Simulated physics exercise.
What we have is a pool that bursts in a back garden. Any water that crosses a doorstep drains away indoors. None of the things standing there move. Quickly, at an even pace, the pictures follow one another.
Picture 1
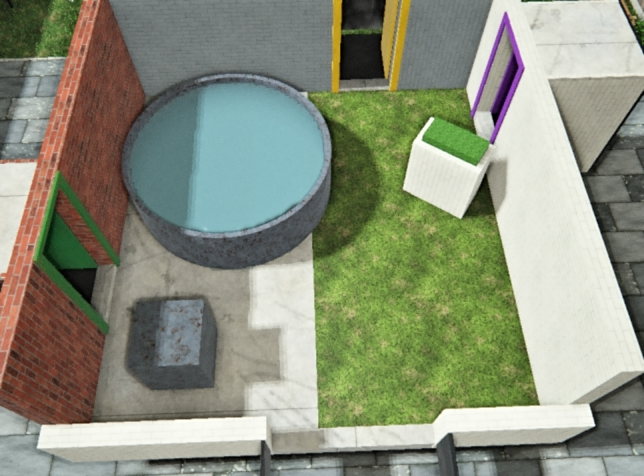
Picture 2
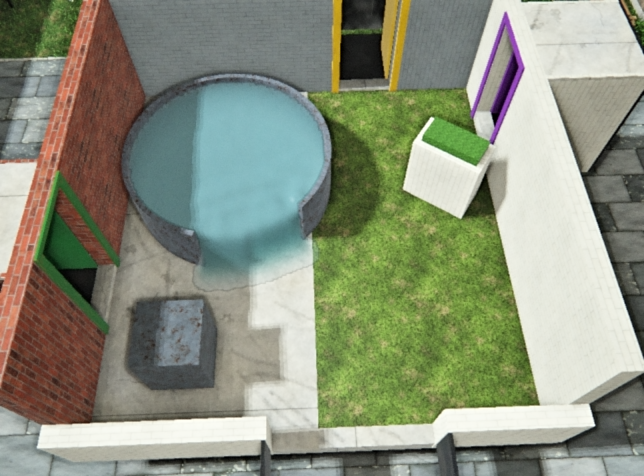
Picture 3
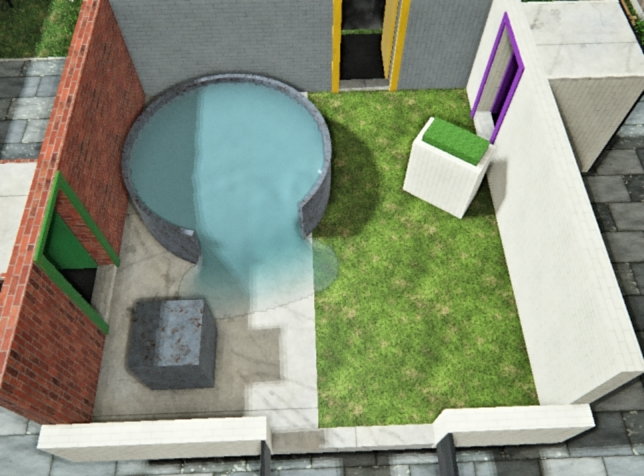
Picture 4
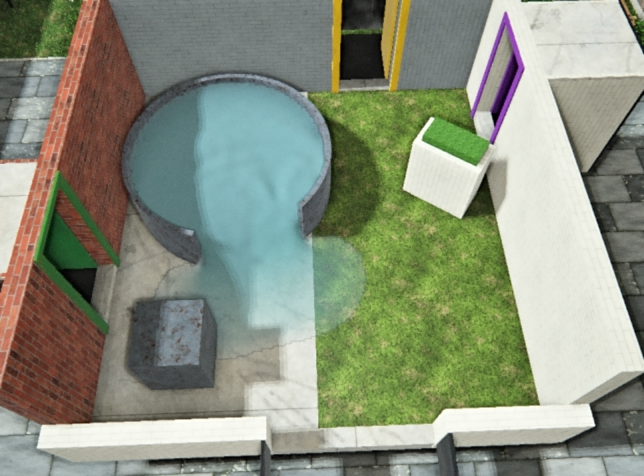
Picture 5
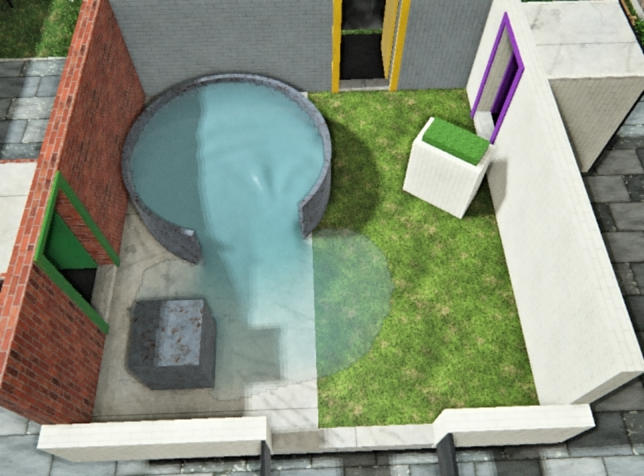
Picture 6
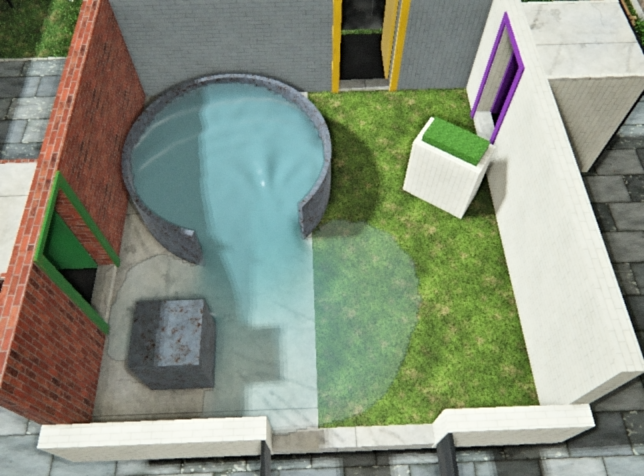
A round dark grey stone pool of blue water fills the back left of a walled garden, seen from high above by a still camera. A red brick wall with a green-framed opening stands left, a grey block sits on pale paving, and a white planter rests on grass near a purple-framed window. The pool's front opens, and water pours out, spreading across paving and grass.
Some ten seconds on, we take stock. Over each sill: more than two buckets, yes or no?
Green door: Yes, more; purple door: No, not more; yellow door: No, not more.
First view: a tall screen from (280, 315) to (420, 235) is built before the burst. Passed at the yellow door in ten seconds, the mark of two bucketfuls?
Yellow exceeds the threshold.
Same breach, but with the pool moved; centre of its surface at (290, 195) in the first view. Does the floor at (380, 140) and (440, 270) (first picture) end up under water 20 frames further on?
Bone-dry, soaked.
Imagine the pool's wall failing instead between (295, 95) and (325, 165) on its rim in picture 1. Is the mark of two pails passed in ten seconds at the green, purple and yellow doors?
I reckon the green door will stay beneath the mark, the purple door will get past the mark, and the yellow door will get past the mark.
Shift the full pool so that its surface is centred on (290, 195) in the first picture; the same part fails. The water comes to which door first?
Green door.
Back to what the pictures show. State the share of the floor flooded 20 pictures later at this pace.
I'd say 65 per cent.
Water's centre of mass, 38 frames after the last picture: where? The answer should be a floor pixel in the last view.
Roughly at (277, 254).
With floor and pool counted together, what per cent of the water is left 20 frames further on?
My reading is around 76 percent.
A moment on, water covers 45 % of the floor; the green door under two buckets in, the purple door not reached, the yellow door not reached.
Next, water covers 55 % of the floor; the green door over two buckets in, the purple door not reached, the yellow door not reached.
Then, water covers 65 % of the floor; the green door over two buckets in, the purple door not reached, the yellow door not reached.
Later, water covers 85 % of the floor; the green door far over two buckets in, the purple door wet at the sill, nothing in, the yellow door not reached.
In the end, water covers 100 % of the floor; the green door far over two buckets in, the purple door wet at the sill, nothing in, the yellow door wet at the sill, nothing in.
